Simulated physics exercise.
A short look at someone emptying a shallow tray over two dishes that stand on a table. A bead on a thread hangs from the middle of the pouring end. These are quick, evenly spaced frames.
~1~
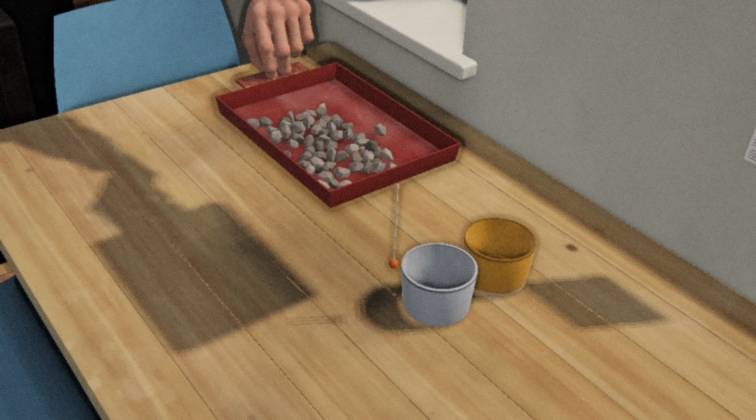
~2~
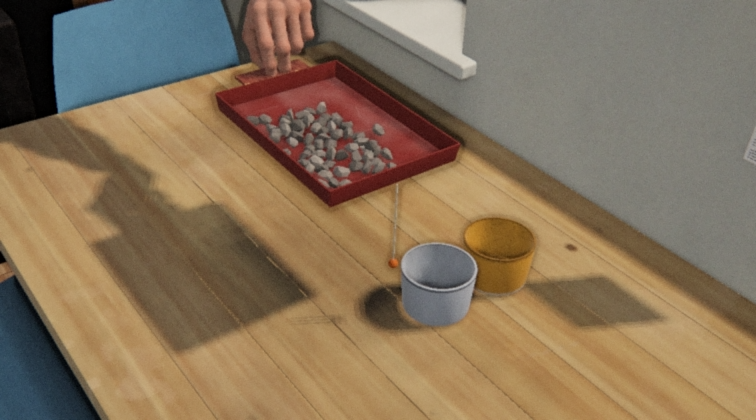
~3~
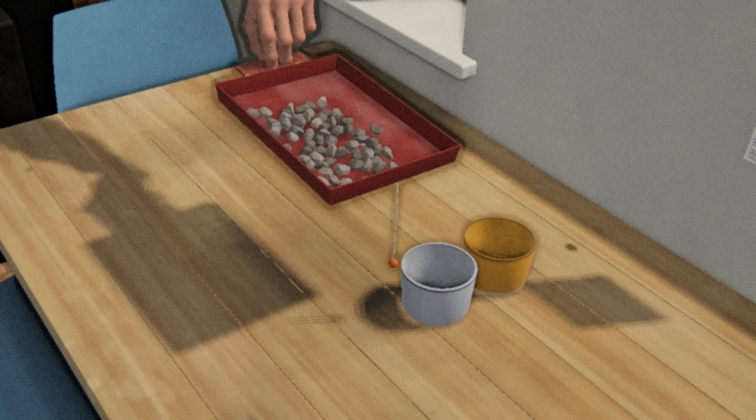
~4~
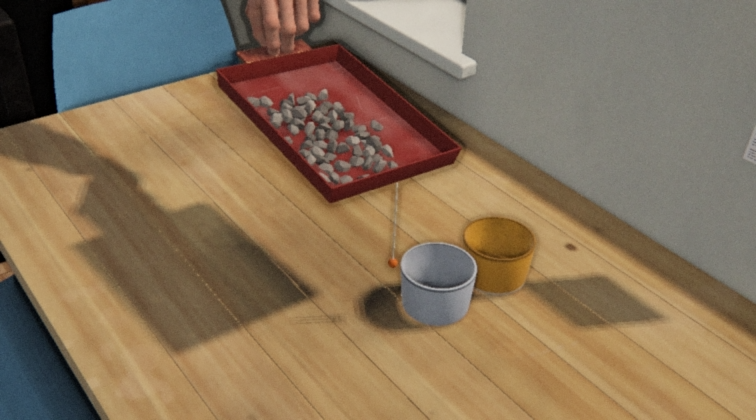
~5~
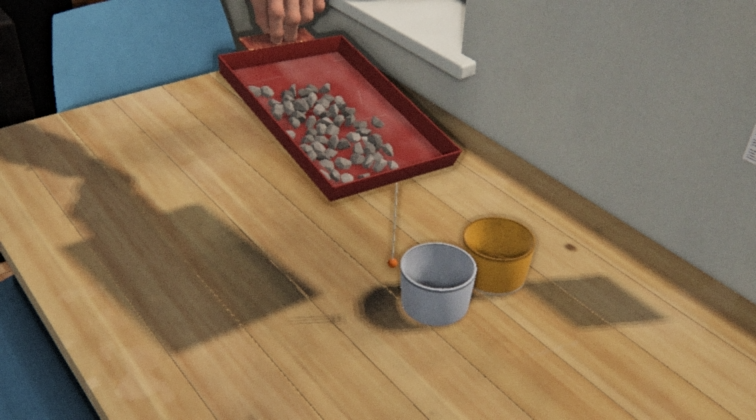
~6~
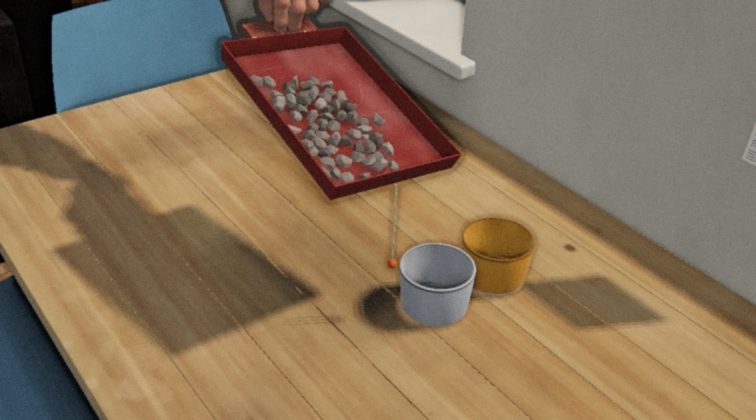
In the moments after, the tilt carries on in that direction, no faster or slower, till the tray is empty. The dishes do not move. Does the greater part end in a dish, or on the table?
Together they catch over half.
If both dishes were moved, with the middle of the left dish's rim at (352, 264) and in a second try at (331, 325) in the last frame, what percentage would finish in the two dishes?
In turn 10 and 10 in a hundred.
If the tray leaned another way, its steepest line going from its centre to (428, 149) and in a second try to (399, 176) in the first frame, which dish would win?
At the first place the left one, at the second the left dish.
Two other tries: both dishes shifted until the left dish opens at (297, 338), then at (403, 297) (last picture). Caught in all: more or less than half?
In turn: The smaller part; above a half.
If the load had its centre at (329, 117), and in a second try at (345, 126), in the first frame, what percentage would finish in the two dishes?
The first gives 90 %, the second 80 %.
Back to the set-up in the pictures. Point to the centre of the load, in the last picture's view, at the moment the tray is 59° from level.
Roughly at (400, 143).
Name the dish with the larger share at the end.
The winner is the dish on the left.
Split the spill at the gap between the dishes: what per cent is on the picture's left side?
Some 40 per cent.
Soon, tray tipped steeply; all on the tray.
A while on, tray tipped right over; nearly all on the tray; a small part in the left dish; a stray few in the right dish; a stray few in the air.
Towards the end, tray tipped past a quarter turn; most in the left dish; a stray few in the right dish; about a quarter outside both.
Finally, tray tipped past a quarter turn; most in the left dish; a stray few in the right dish; about a quarter outside both.
